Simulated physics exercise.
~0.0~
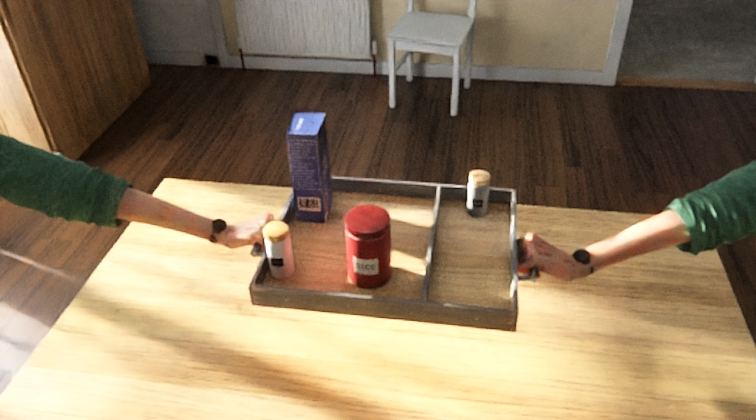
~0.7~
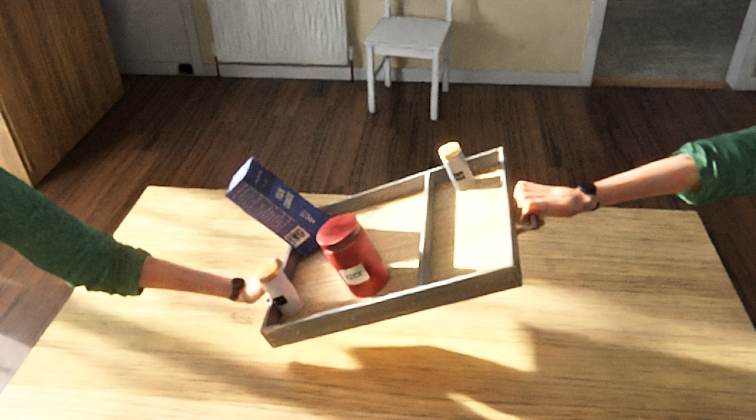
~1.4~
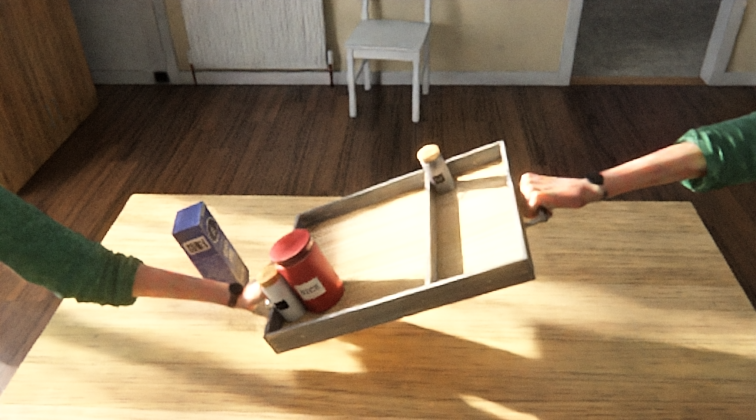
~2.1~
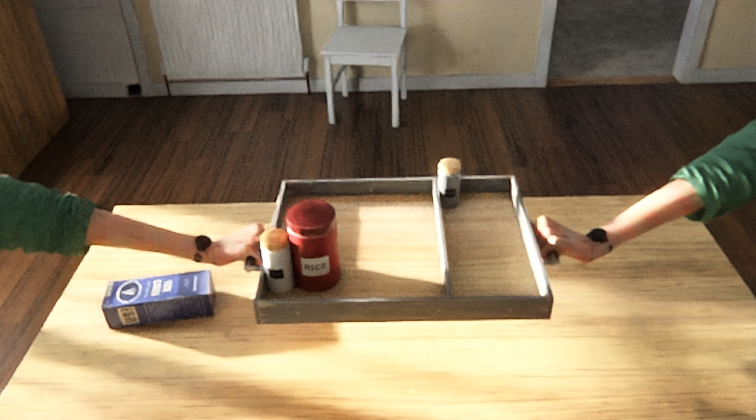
A blue carton topples off a tray that two hands tip left and then level.
